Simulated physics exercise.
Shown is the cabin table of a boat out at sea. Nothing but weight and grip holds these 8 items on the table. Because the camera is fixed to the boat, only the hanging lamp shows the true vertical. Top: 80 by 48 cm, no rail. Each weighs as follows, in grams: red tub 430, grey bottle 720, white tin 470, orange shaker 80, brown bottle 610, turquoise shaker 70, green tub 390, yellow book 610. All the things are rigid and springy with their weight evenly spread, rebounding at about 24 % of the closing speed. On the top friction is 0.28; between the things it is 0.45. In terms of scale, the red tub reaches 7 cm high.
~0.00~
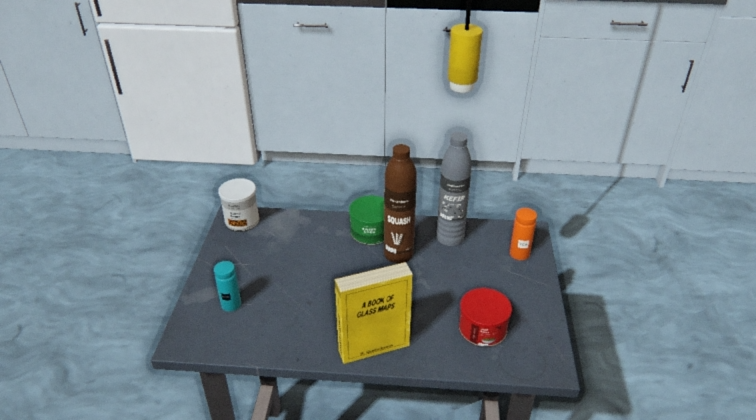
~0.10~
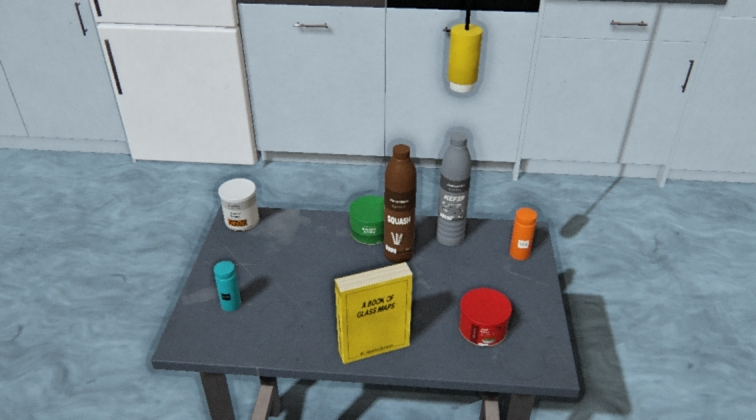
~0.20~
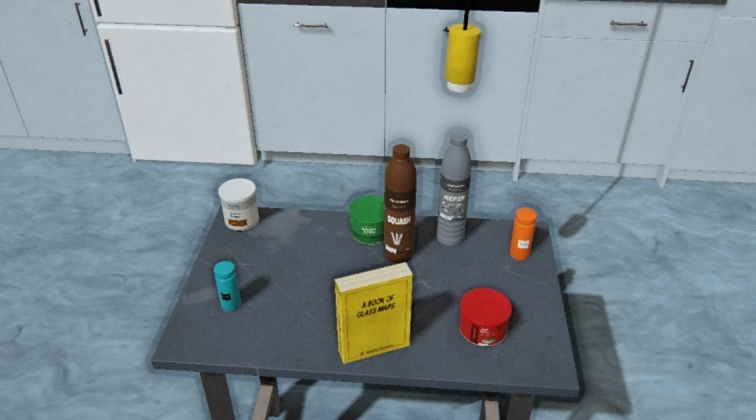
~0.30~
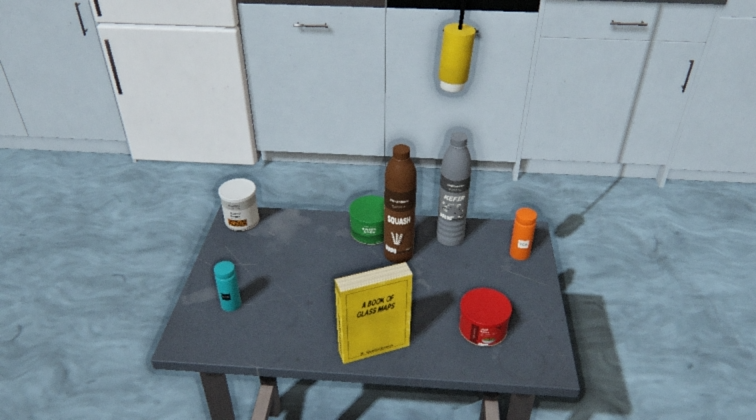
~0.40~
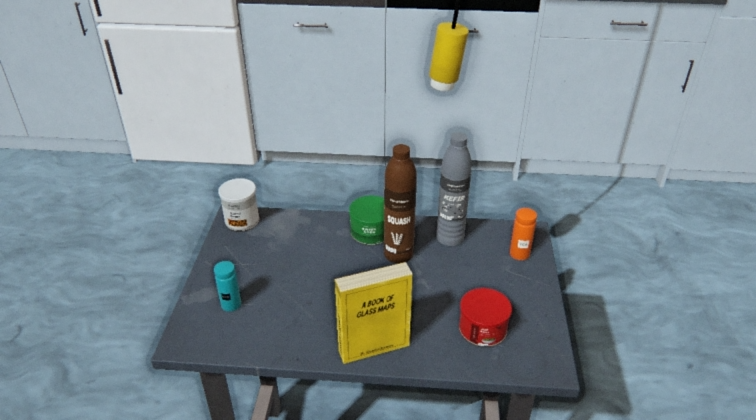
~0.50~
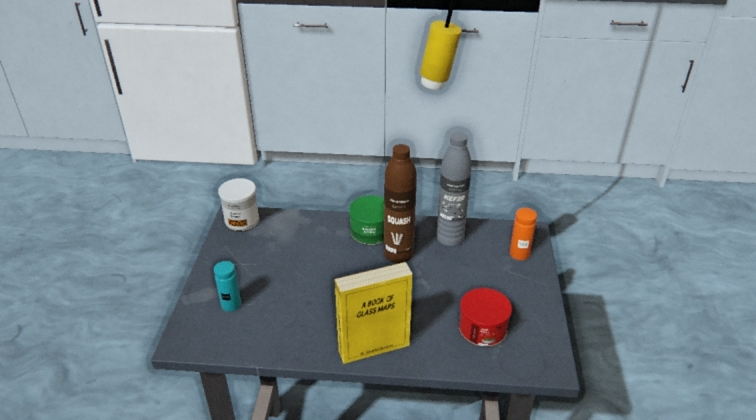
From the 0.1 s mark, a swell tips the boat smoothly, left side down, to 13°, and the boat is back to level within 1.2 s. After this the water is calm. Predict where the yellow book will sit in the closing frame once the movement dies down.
I would say around (374, 314).
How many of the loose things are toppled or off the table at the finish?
So, 0 in all.
After 0.90 s, floor tilted 10°, left side down.
After 1.40 s, boat level.
In the end (1.8 s), all 8 under 5 cm from the start. At the end, from the last picture's camera, yellow book near (374, 314).
